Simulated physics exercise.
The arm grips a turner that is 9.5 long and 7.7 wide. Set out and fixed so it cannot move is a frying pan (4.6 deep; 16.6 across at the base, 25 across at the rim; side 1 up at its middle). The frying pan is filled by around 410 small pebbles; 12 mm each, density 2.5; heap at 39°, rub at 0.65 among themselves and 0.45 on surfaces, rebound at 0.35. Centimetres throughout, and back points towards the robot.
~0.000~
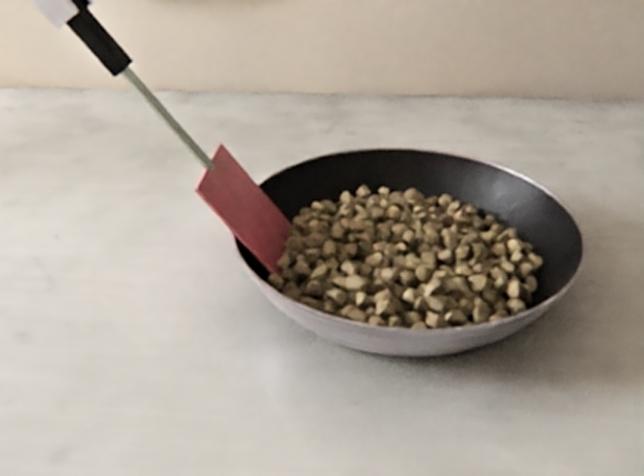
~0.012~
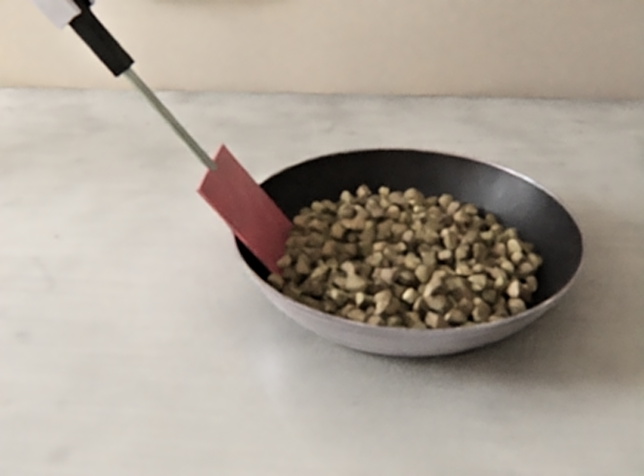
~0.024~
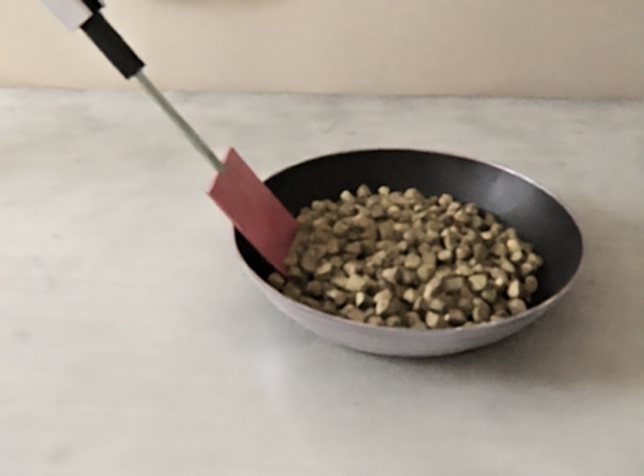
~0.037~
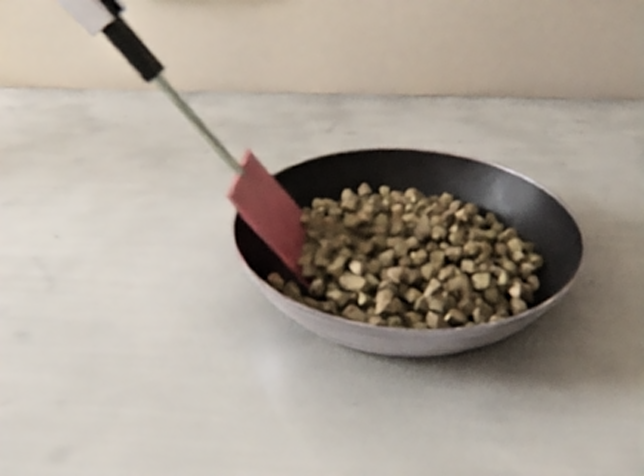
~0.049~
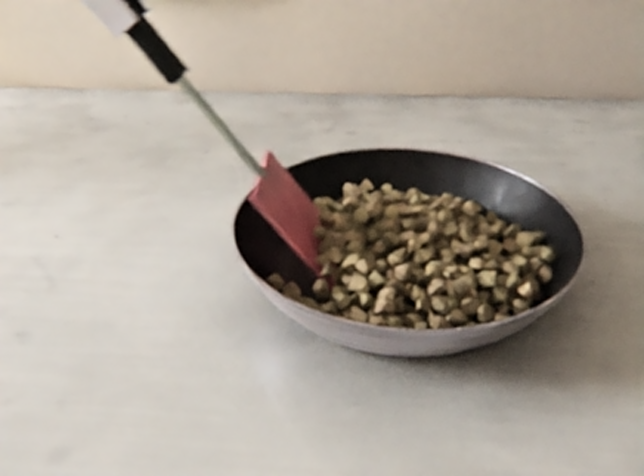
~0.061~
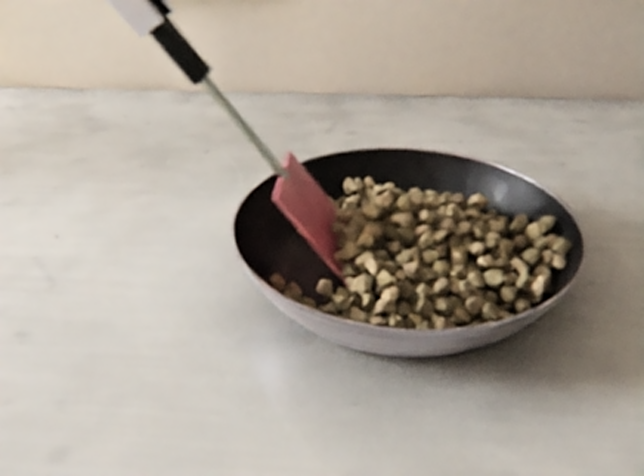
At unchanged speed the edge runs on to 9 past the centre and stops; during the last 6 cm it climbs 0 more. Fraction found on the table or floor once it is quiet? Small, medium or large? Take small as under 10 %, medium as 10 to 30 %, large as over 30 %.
Large, so over 30 %.
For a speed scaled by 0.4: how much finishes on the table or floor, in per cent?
Around 20 percent would finish on the table or floor.
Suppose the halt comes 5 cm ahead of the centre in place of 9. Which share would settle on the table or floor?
Then around 5 per cent.
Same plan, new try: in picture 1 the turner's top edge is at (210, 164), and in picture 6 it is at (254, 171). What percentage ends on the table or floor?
Roughly 25 %.
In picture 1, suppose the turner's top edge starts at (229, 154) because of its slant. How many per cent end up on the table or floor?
Some 40 per cent.
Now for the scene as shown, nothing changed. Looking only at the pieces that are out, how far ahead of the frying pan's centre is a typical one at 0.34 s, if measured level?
It sits close to 18 cm ahead of the middle.
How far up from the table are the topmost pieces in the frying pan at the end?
5.0 cm.
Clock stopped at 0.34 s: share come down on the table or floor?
Estimate: About 20 percent.
After 0.09 s, sloping 54°, highest piece 6 above the table; 413 in the frying pan.
After 0.12 s, sloping 54°, highest piece 8 above the table; 410 in the frying pan, 3 on the blade or in flight.
After 0.34 s, sloping 54°, highest piece 12 above the table; 258 in the frying pan, 74 on the table or floor, 81 on the blade or in flight.
After 1.39 s, sloping 54°, highest piece 5 above the table; 258 in the frying pan, 155 on the table or floor.
At rest, 258 in the frying pan, 155 on the table or floor. That is 38 % on the table or floor.
